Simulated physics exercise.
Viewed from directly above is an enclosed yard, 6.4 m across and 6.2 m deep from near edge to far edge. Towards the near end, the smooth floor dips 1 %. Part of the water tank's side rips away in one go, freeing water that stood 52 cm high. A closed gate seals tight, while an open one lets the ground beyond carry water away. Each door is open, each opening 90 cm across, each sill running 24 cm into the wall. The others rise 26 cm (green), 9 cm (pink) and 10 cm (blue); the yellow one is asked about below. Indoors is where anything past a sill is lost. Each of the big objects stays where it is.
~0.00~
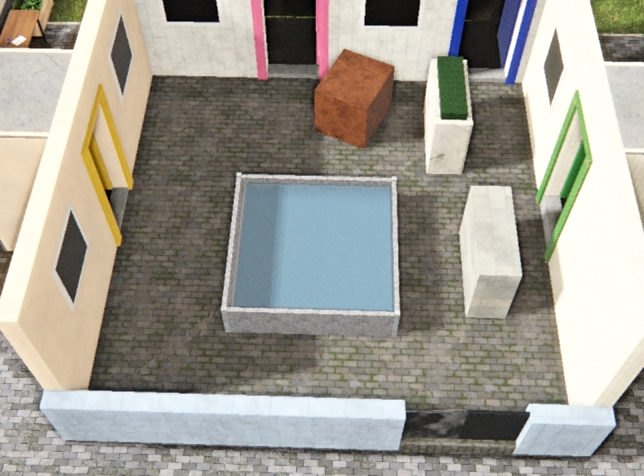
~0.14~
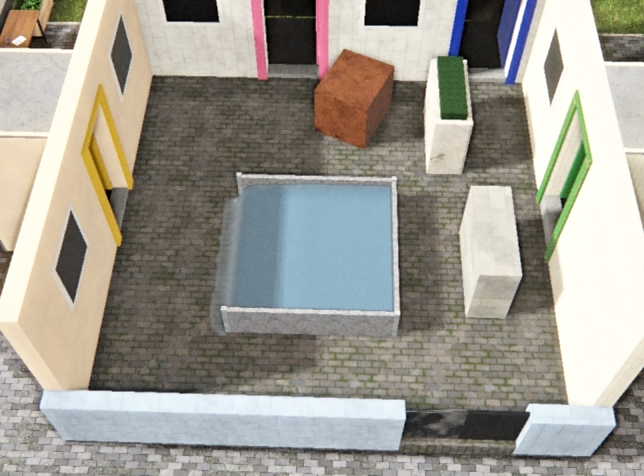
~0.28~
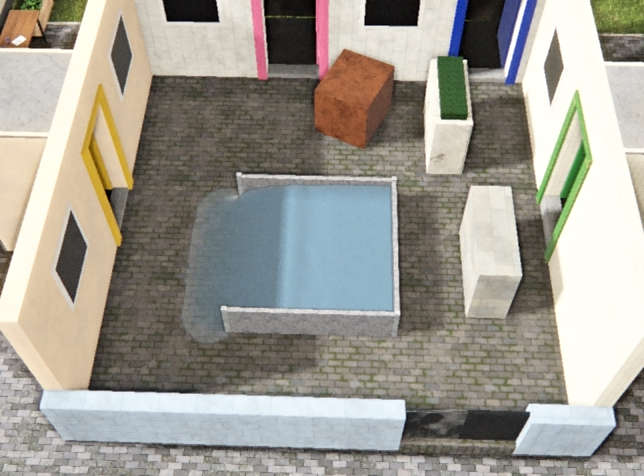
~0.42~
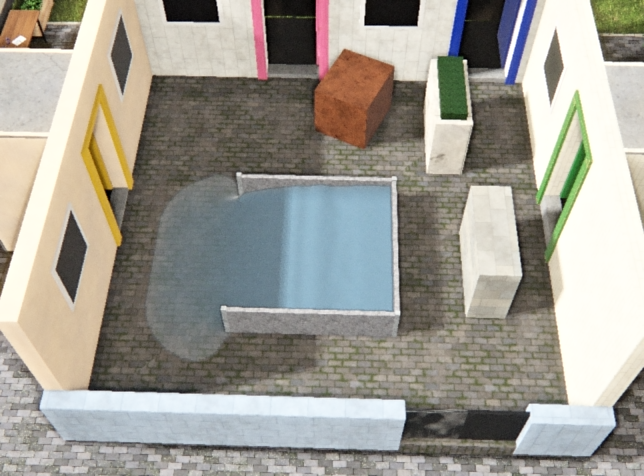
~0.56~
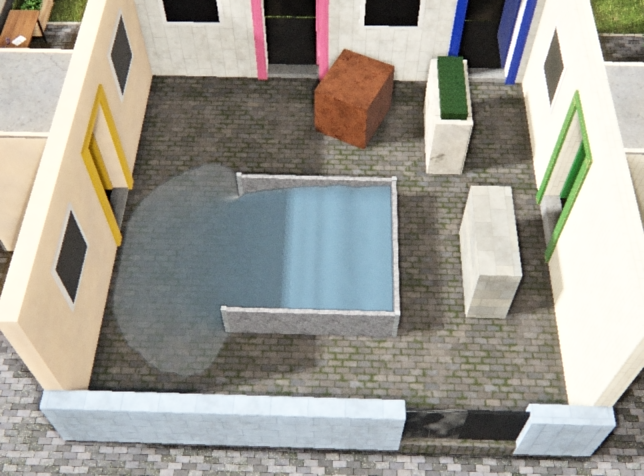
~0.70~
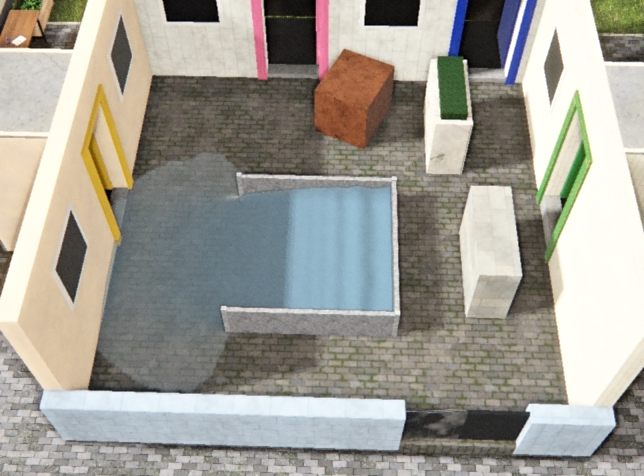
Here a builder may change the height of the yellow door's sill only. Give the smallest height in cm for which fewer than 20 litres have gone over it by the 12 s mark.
About 26 cm.
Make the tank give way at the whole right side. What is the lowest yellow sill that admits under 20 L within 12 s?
In that case you'd want it roughly 5.0 cm high.
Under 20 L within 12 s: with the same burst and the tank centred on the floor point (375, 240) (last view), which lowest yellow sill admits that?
Then roughly 25 cm.
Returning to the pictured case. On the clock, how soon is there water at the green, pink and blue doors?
Times: Green 5.5 seconds, pink 3.4 seconds, blue 5.5 seconds.
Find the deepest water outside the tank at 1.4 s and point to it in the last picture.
Check close to (125, 274).
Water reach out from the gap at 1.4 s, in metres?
Some 3.0 m out.
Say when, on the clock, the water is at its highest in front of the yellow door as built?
It peaks at about 2.0 s.
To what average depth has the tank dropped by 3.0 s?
The mean depth is about 14 cm.
After 1.4 s water covers 25 % of the floor, deepest (36 cm) near (125, 274); 23 cm at the yellow door, 68 litres in over its 6 cm sill.
After 3.0 s water covers 40 % of the floor, deepest (35 cm) near (83, 416); 22 cm at the yellow door, 278 litres in over its 6 cm sill.
After 12.0 s water covers 100 % of the floor, deepest (10 cm) near (459, 140); 6 cm at the yellow door, 385 litres in over its 6 cm sill.
At the yellow door as built, the water arrived by 0.7 s and peaked near 28 cm at 2.0 s.
Run again over the same 12 s with other heights there, 34 litres in over 24 cm, 11 litres over 28 cm. The limit of 20 litres is kept from about 26 cm up.
